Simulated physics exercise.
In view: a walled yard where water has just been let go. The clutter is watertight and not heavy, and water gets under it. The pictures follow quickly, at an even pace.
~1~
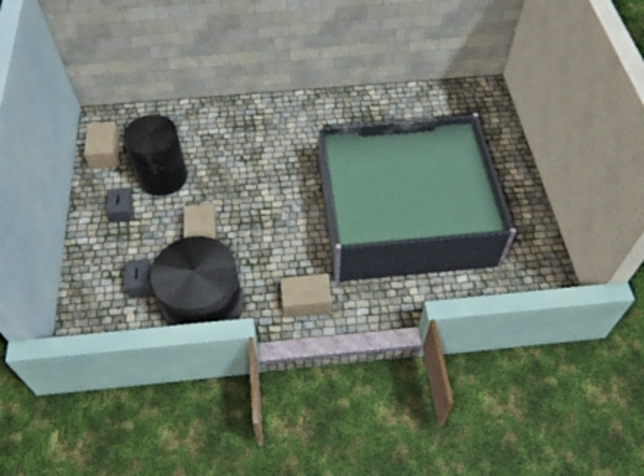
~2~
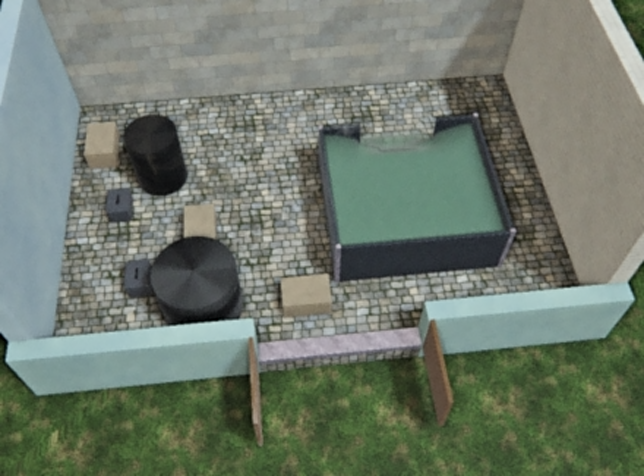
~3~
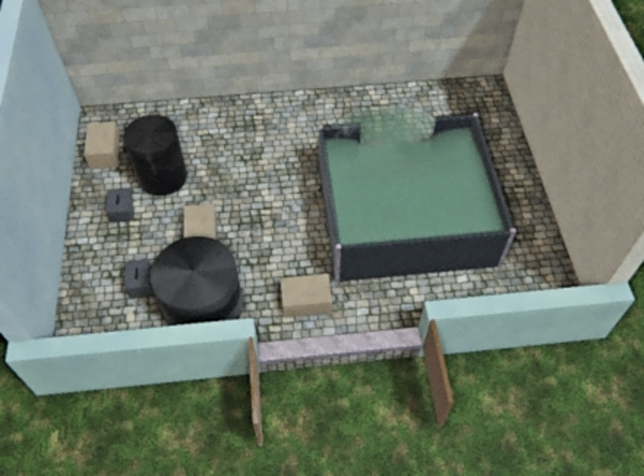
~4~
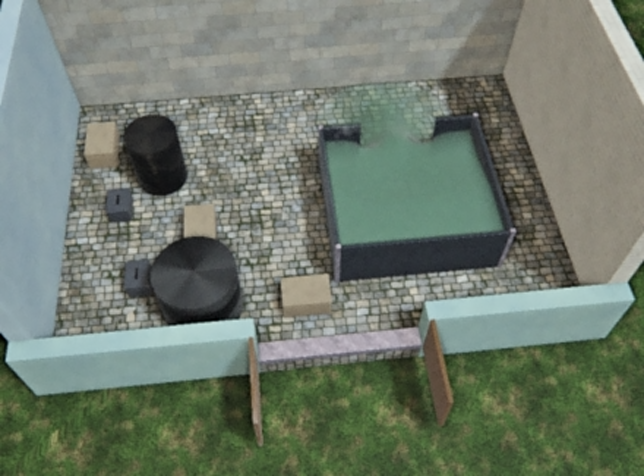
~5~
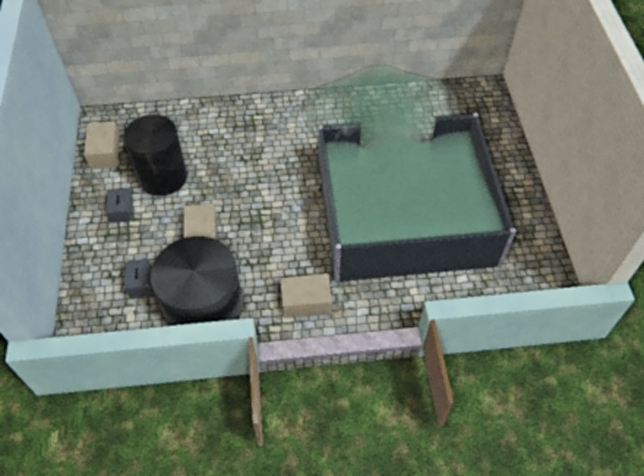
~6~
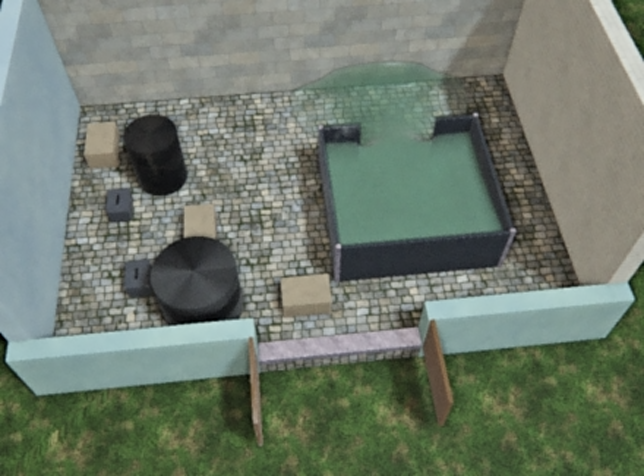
Green water pouring through a gap in the back of a dark square tank and spreading across cobbles to the rear wall.
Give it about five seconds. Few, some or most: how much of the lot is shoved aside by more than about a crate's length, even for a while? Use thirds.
Share: Not even a third.
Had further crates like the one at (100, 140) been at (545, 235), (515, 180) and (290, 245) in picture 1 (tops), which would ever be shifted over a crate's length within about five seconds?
One after the other: Pushed that far, shifted that much, never so far.
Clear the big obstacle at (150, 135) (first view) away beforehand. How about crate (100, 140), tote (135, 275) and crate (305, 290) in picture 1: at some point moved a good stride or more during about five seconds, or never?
One after the other: Swept aside, never so far, never so far.
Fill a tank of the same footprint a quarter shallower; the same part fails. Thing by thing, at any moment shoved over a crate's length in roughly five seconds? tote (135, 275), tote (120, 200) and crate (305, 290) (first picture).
As listed: Less than that, short of that, no.
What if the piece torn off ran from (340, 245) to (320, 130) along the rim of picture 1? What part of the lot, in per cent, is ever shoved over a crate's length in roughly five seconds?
Roughly 100 per cent.
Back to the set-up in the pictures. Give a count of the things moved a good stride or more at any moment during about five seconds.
The number is 1.
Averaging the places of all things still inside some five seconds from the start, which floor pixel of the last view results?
Around (171, 274).
A moment on, 0 of 5 are well off their spots; 0 afloat.
Next, 0 of 5 are well off their spots; 0 afloat.
Later, 1 of 5 are well off their spots; 1 afloat.
In the end, 1 of 5 are well off their spots, and 1 have been at some point; 1 afloat.
